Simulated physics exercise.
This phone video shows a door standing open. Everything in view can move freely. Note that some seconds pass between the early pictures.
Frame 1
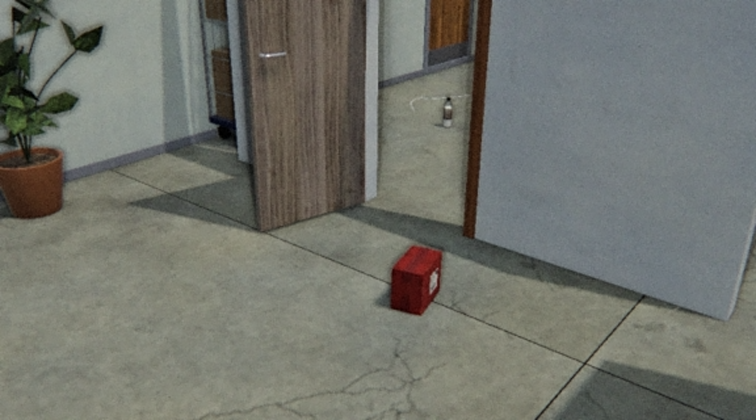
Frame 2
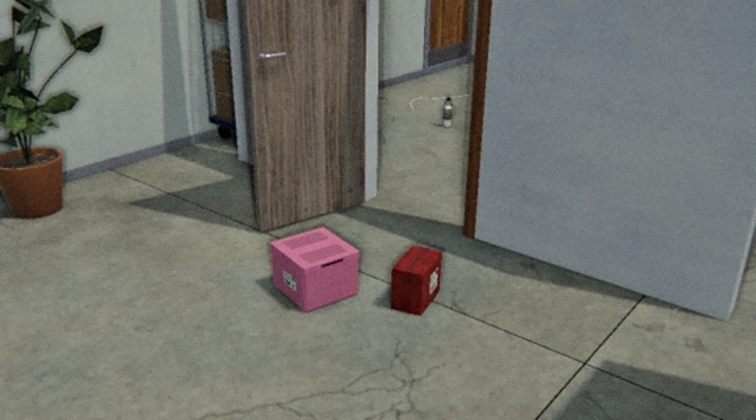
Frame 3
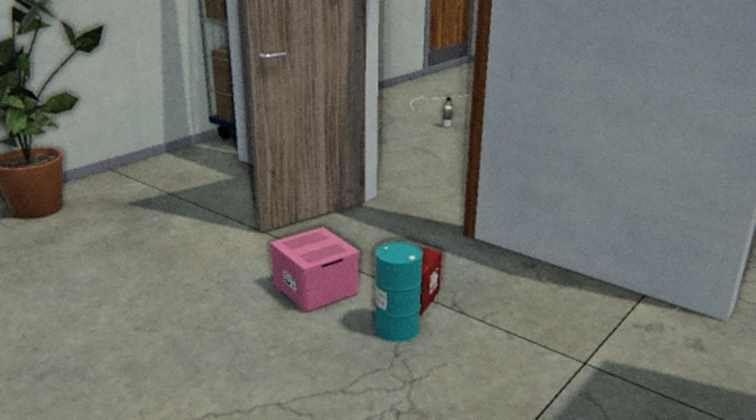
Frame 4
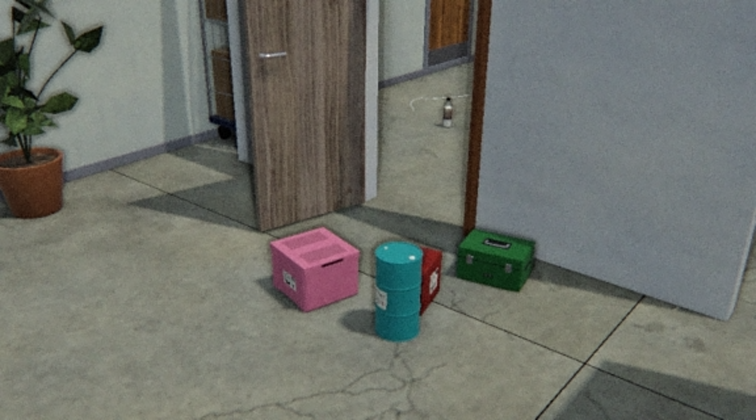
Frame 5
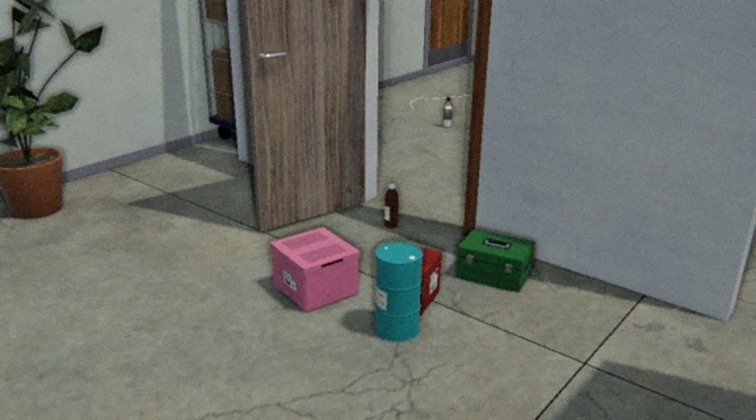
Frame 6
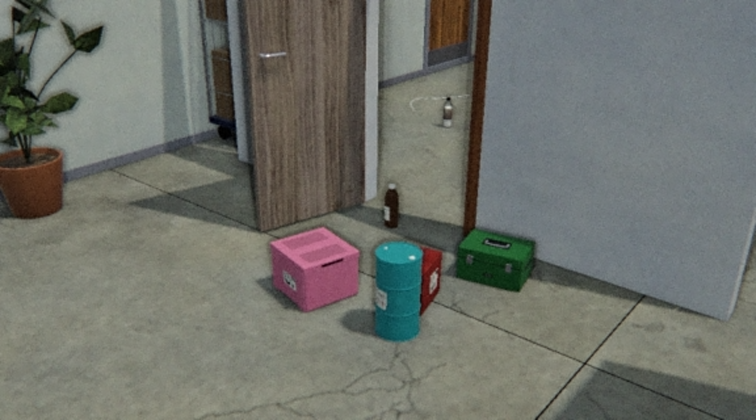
Wooden door standing open and still as pink tote, turquoise canister, green toolbox and brown bottle appear around a red parcel.
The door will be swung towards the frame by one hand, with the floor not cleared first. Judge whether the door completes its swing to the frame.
What happens is the door goes right up to the frame.
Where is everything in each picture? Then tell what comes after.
In the first frame, door wide open and still.
In the second frame, door wide open and still; red parcel (416, 280).
In the third frame, door wide open and still; turquoise canister (398, 292); pink tote (315, 269).
In the fourth frame, door wide open and still; green toolbox (496, 260).
In the fifth frame, door wide open and still; turquoise canister (398, 292); pink tote (315, 269).
In the sixth frame, door wide open and still; brown bottle (392, 206).
Then, 0.90 s past the last view, open by 83°.
Then, 1.80 s past the last view, open by 43°.
Then, 2.30 s past the last view, open by 20°; brown bottle displaced about its own width near (404, 203).
Then, 2.60 s past the last view, open by 7°; brown bottle displaced well along near (416, 200).
Finally, open by 0°; moved from the start, brown bottle; the other 4 still in place. Final places as the last picture's camera would see them, brown bottle near (422, 197).
